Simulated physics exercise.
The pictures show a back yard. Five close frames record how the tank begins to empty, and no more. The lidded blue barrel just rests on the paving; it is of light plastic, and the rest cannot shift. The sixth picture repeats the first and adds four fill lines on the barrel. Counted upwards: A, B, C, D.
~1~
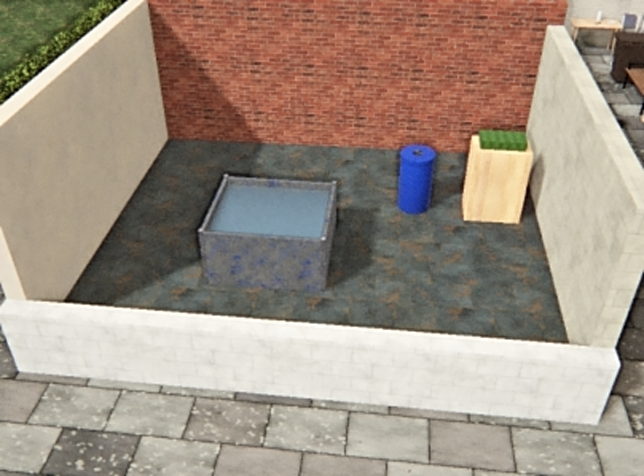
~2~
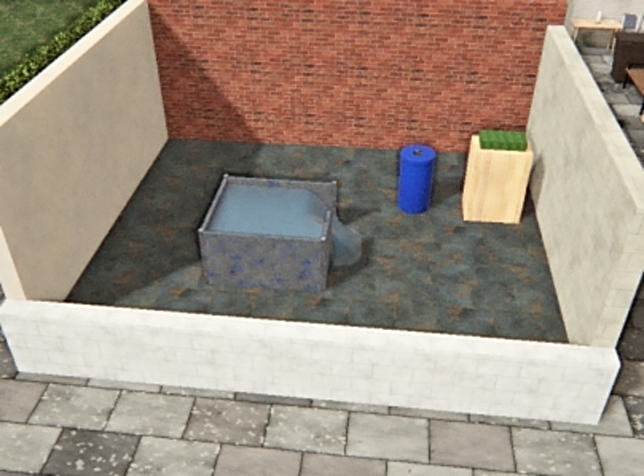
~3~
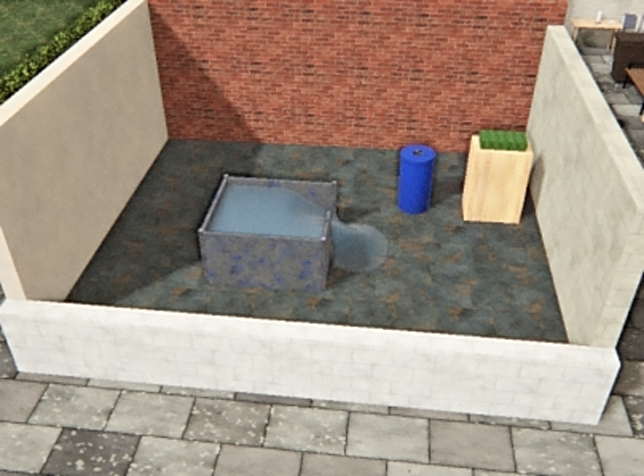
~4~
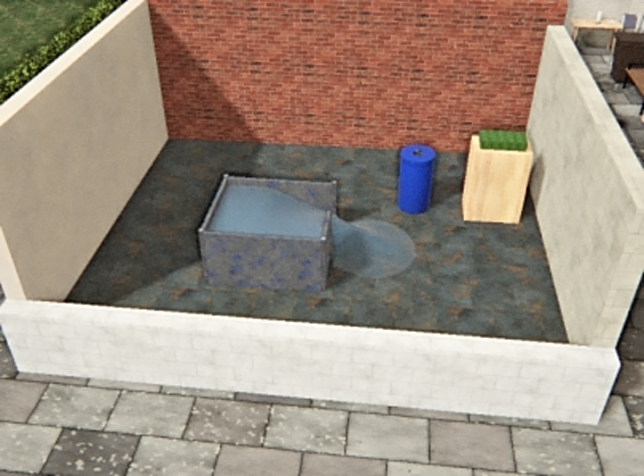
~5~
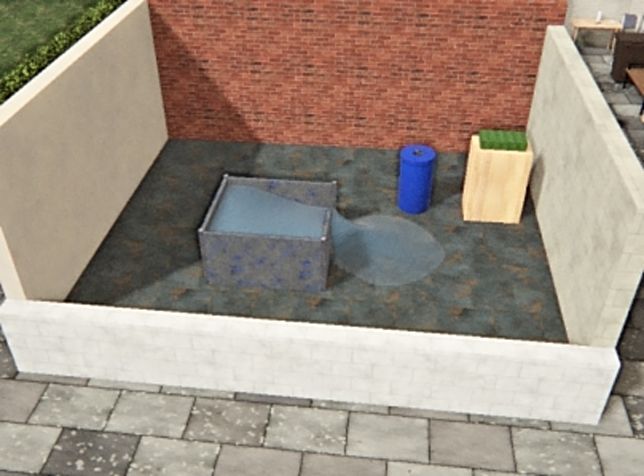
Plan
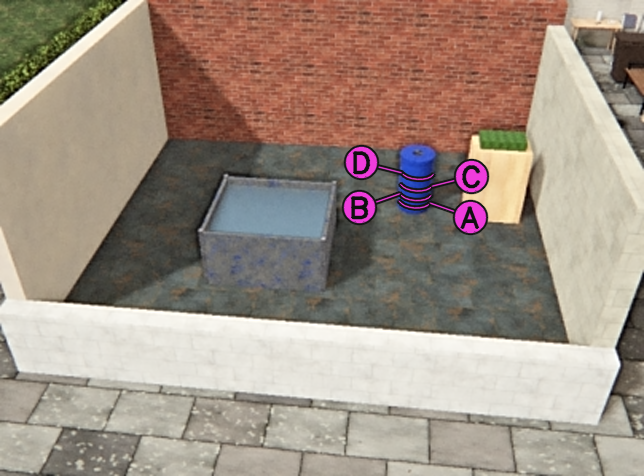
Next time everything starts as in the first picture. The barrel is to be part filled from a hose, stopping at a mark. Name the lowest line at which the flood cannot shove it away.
It is B.
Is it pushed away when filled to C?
No, not at all.
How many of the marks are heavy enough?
Three.
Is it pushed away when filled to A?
Yes.
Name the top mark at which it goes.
That is mark A.
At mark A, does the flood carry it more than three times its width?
No, it does not.
On the marked copy, A at (414, 207); B at (415, 200); C at (416, 190); D at (417, 179); from the bottom up A, B, C, D.
If A is chosen, it is pushed about its own width away.
If B is chosen, it does not move.
If C is chosen, it does not move.
If D is chosen, it does not move.
